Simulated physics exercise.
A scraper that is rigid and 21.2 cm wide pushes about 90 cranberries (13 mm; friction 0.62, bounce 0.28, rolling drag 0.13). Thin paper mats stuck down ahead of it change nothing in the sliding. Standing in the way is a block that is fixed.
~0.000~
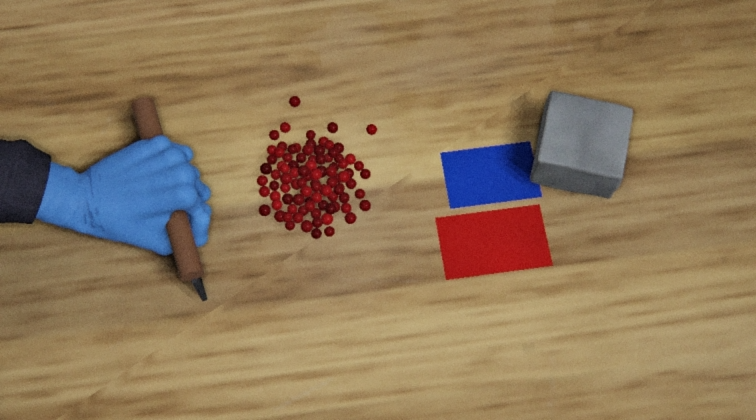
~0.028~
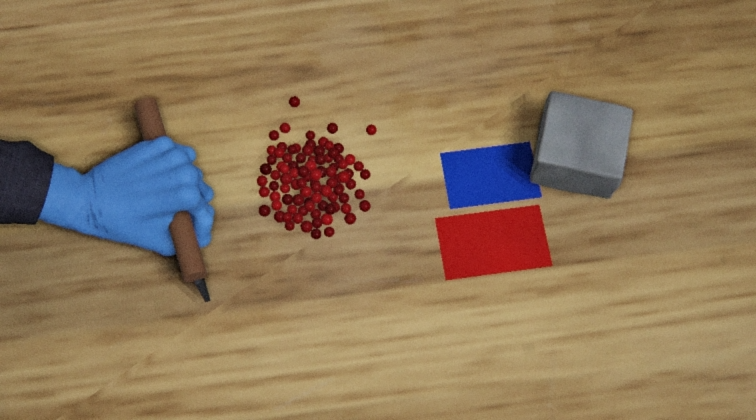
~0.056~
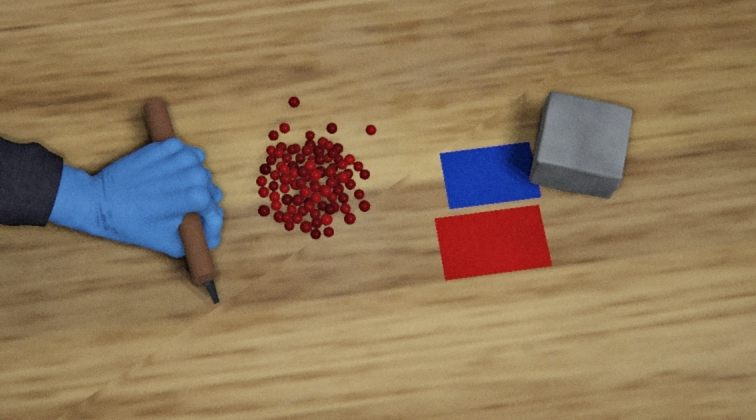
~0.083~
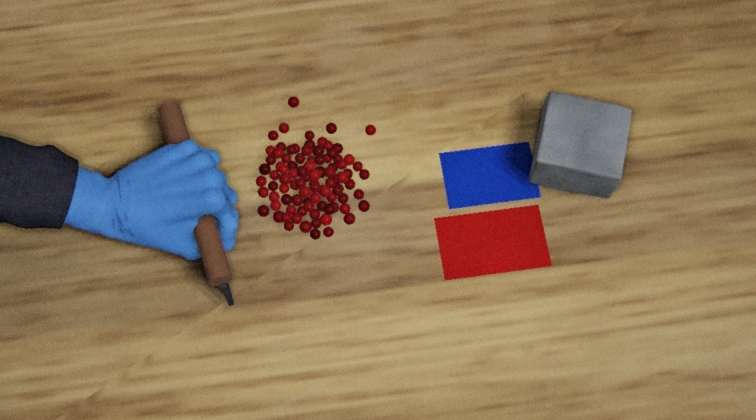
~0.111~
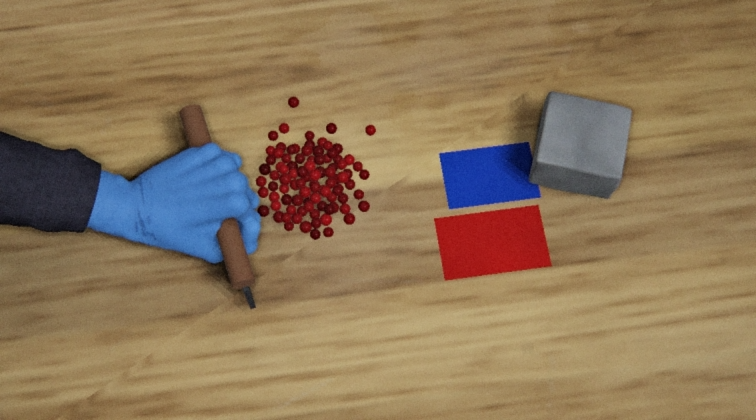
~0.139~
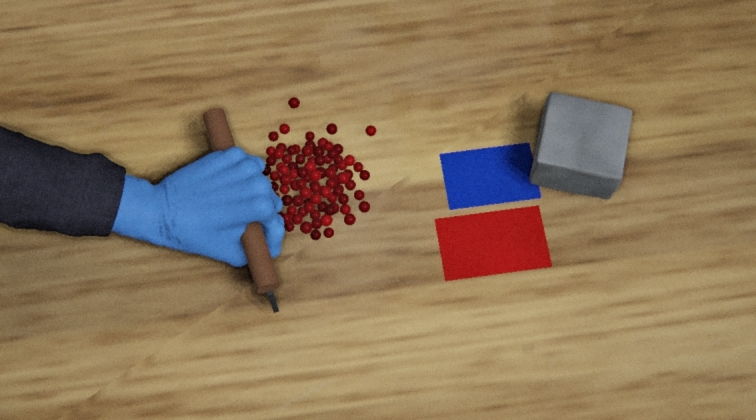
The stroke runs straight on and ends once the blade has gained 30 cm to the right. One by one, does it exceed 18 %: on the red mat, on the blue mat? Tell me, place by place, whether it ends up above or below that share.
Place by place: Red mat, below the mark; blue mat, above the mark.
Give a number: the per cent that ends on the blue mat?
Near 30 in a hundred, give or take.
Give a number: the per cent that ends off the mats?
About 65 %.
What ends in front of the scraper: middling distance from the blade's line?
Around 8 cm from the line.
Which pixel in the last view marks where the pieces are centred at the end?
About (495, 156).
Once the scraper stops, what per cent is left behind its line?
About 20 per cent.
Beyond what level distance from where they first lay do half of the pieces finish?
Level distance: Near 22 cm.
Then, at 0.32 s, scraper 24 cm from its start, spill 17 cm wide; off the mats 100 %.
After 0.50 s, scraper 31 cm from its start, spill 23 cm wide; red mat 20 %, blue mat 35 %, off the mats 50 %.
Then, at 0.65 s, scraper 31 cm from its start, spill 25 cm wide; red mat 10 %, blue mat 30 %, off the mats 60 %.
In the end, at 1.3 s, red mat 5 %, blue mat 30 %, off the mats 65 %.
